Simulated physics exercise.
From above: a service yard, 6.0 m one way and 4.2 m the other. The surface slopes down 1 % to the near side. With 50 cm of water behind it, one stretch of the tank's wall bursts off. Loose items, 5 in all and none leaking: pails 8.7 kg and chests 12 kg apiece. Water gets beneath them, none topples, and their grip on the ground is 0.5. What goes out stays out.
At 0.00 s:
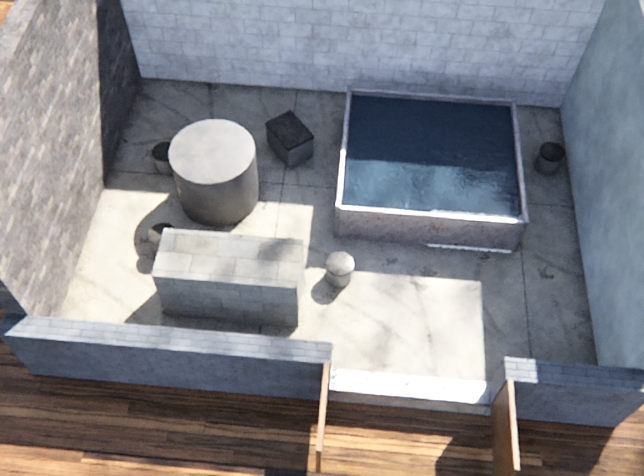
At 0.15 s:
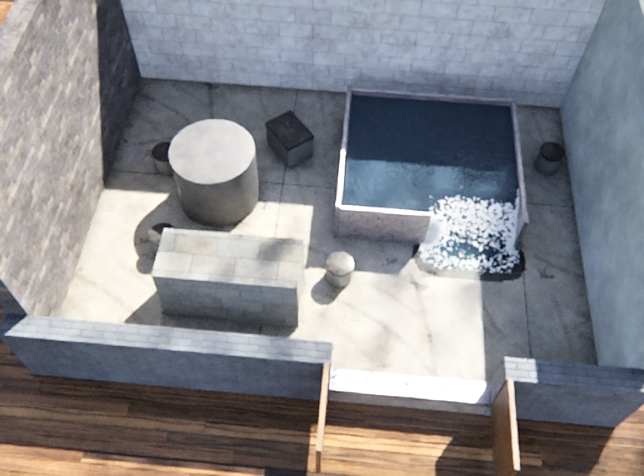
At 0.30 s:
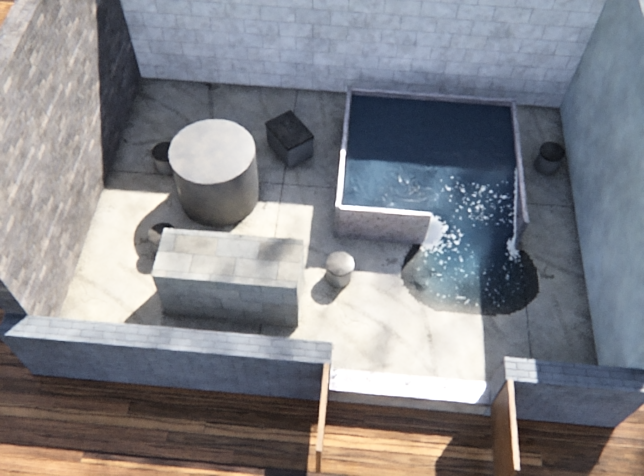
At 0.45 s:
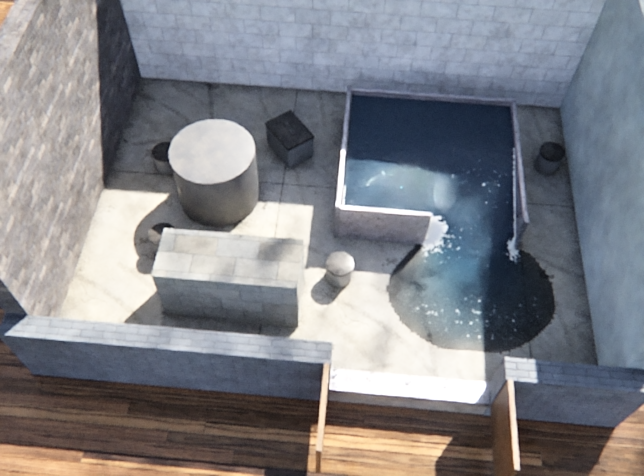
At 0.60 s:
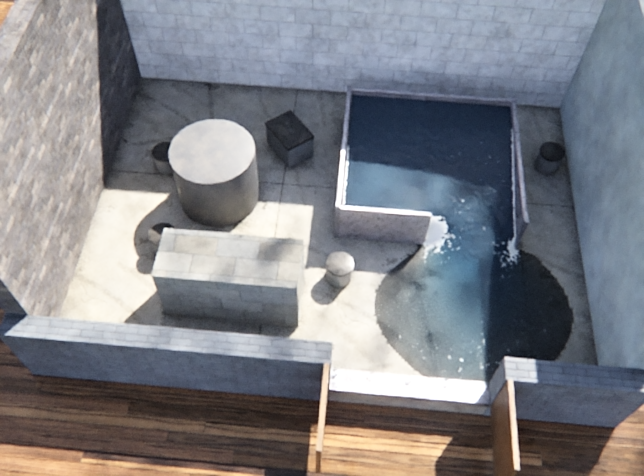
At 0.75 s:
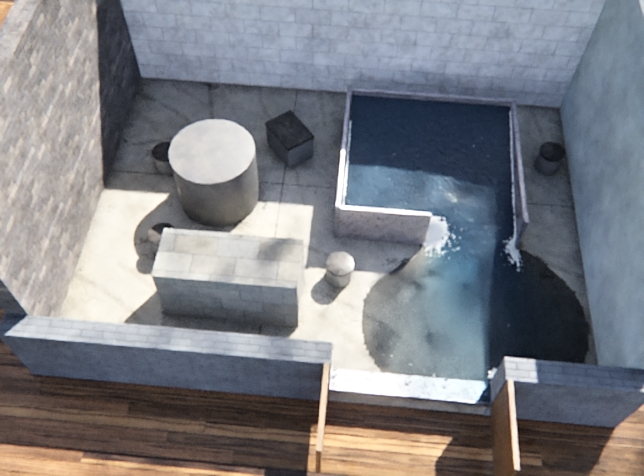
A raised square tank of dark blue water stands at the back right of a walled yard with pale stone paving, seen from high above. A large grey cylinder, a dark box, a long block, a small rounded object and a few dark pails sit around it, unmoving. The tank's front right wall bursts open, white foam tumbles out, and water spreads across the paving toward the near opening, while the camera stays still.
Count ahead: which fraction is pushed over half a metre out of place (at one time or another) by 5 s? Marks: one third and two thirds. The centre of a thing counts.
That comes to under a third.
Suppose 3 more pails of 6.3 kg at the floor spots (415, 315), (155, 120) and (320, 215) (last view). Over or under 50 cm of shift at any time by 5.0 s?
In that order: Past it, under, under.
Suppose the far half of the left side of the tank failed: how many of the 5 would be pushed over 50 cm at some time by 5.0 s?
In that case 2 of them.
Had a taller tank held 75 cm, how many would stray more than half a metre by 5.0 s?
In that case 1 of them.
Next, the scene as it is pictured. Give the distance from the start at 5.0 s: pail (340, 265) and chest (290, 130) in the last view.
In turn: 0 cm, 0 cm.
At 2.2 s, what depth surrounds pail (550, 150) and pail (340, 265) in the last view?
About 0 and 0 cm.
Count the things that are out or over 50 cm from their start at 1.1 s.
I count 0.
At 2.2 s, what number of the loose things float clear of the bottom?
0 of them.
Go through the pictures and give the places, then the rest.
A pail at (340, 263) rests on the ground; a chest at (289, 129) rests on the ground; water covers 3.9 m2; 0 of 5 have shifted, in the first frame.
A pail at (340, 263) rests on the ground; a chest at (289, 129) rests on the ground; 4.5 m2 under water; 0 of 5 have shifted, in the second frame.
A pail at (340, 263) rests on the ground; a chest at (289, 129) rests on the ground; water covers 5.1 m2; 0 of 5 have shifted, in the third frame.
A pail at (340, 263), on the bottom; a chest at (289, 129), on the bottom; 6.0 m2 under water; 0 of 5 have shifted, in the fourth frame.
A pail at (340, 263) rests on the ground; a chest at (289, 129) rests on the ground; 7.0 m2 under water; 0 of 5 have shifted, in the fifth frame.
A pail at (340, 263), on the bottom; a chest at (289, 129) rests on the ground; water covers 7.7 m2; 0 of 5 have shifted, in the sixth frame.
After 1.1 s 0 of 5 are over 50 cm from their spots; 0 afloat.
After 2.2 s 0 of 5 are over 50 cm from their spots; 0 afloat.
After 3.5 s 0 of 5 are over 50 cm from their spots; 0 afloat.
After 5.0 s 1 of 5 are over 50 cm from their spots, and 1 have been at some point; 1 afloat.
